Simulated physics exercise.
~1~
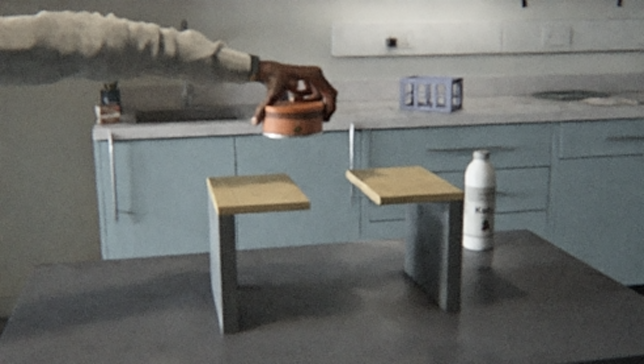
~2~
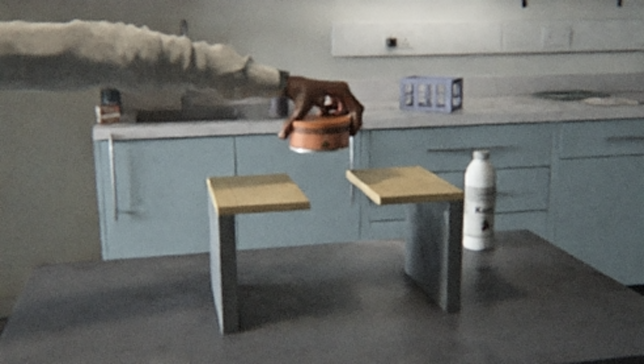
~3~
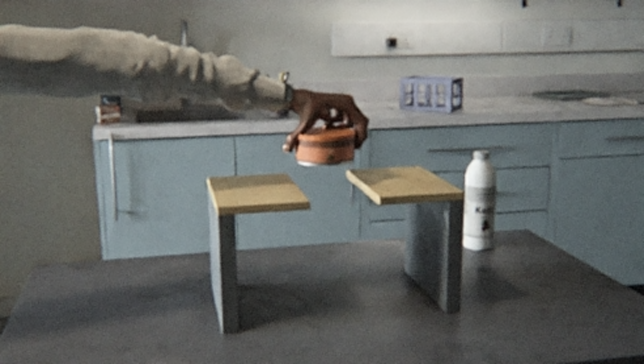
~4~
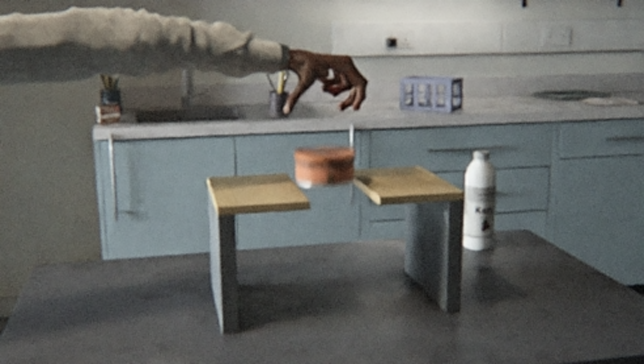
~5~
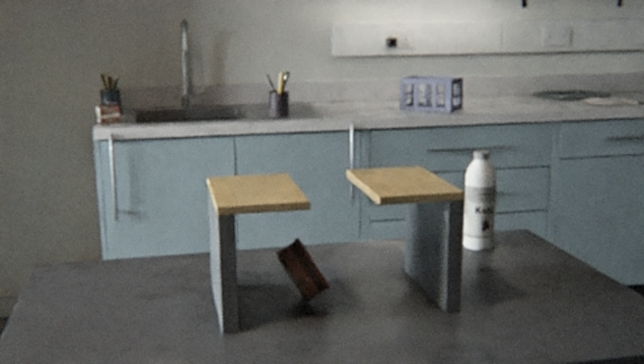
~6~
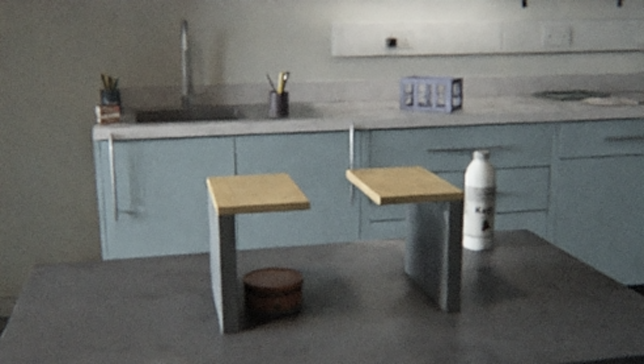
At first, a hand holds a round orange tub above two wooden-topped ledges on a dark table, with a white bottle standing to the right and a kitchen counter behind. The hand carries the tub rightward and lowers it until it hovers over the gap between the ledges. The fingers then open and draw back, and the tub drops to the level of the ledge tops. It falls down through the gap, tilting steeply as it nears the table. It ends upright on the table beside the left support, while the bottle stays put.
